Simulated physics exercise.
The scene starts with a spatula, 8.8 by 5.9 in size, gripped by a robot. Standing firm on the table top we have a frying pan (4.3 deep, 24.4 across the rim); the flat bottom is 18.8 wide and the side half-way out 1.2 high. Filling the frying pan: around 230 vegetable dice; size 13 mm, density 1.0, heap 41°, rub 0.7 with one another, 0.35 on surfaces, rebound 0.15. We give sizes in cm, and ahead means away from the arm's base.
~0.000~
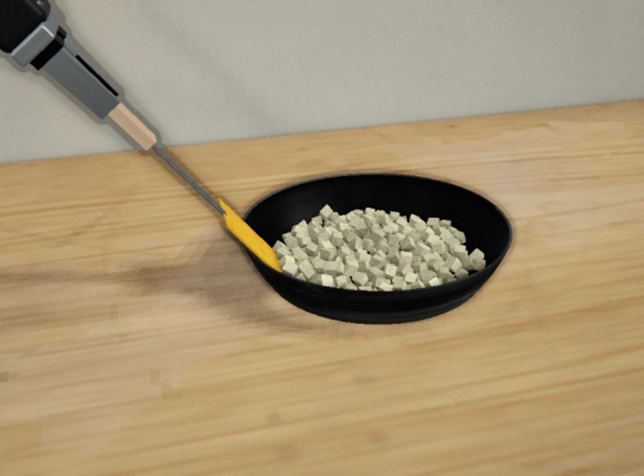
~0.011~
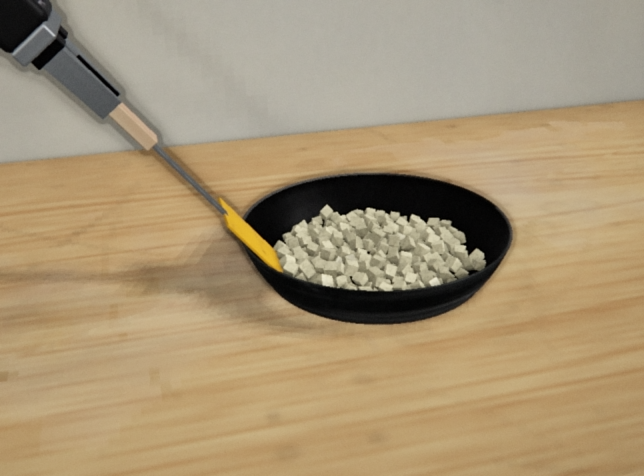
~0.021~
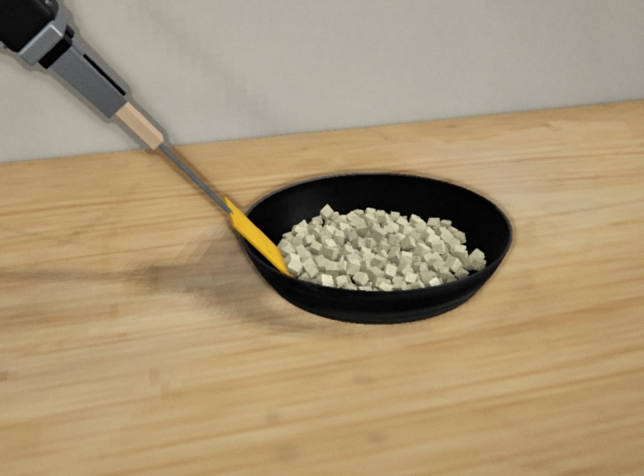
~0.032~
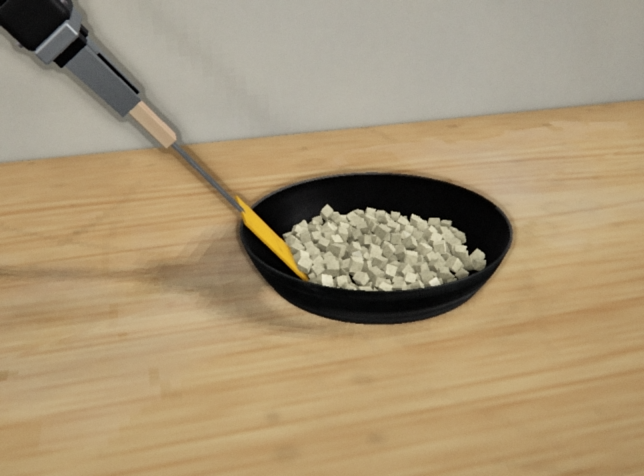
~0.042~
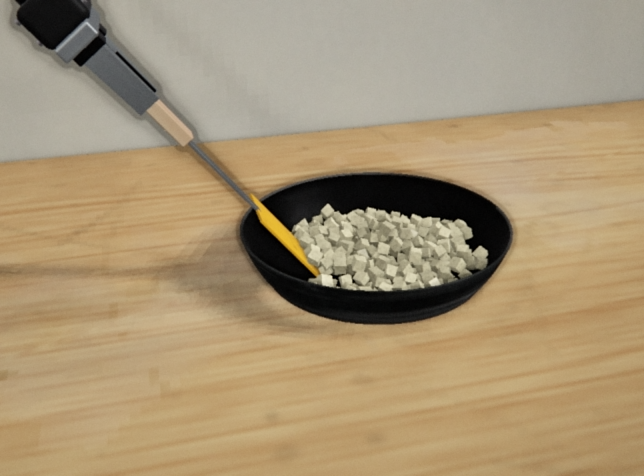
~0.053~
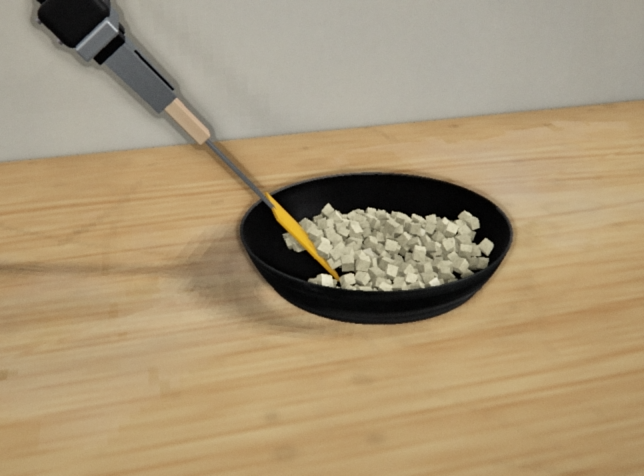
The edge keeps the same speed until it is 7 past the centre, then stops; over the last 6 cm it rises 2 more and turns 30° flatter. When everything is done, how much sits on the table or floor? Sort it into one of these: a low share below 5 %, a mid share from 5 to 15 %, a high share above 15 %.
A mid share, from 5 to 15 %.
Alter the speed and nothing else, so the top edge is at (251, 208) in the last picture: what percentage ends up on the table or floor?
My guess is around 5 percent.
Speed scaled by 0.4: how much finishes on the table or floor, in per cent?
Something close to 0 per cent ends up on the table or floor.
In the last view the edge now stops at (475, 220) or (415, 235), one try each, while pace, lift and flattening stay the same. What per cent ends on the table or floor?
Estimates, in order: 25 % and 5 %.
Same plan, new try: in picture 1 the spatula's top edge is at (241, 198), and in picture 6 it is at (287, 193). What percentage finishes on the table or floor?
Close to 5 in a hundred.
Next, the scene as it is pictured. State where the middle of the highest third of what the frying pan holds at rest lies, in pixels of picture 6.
I'd put it close to (457, 224).
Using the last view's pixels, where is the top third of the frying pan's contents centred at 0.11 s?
(408, 226).
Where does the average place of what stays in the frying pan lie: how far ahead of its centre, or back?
Some 4.0 cm ahead of the centre.
After 0.08 s, sloping 52°, highest piece 6 above the table; 234 in the frying pan.
After 0.11 s, sloping 43°, highest piece 7 above the table; 234 in the frying pan.
After 0.32 s, sloping 22°, highest piece 5 above the table; 215 in the frying pan, 17 on the table or floor, 2 on the blade or in flight.
After 1.37 s, sloping 22°, highest piece 5 above the table; 215 in the frying pan, 19 on the table or floor.
In the end, 215 in the frying pan, 19 on the table or floor. That is 8 % on the table or floor.
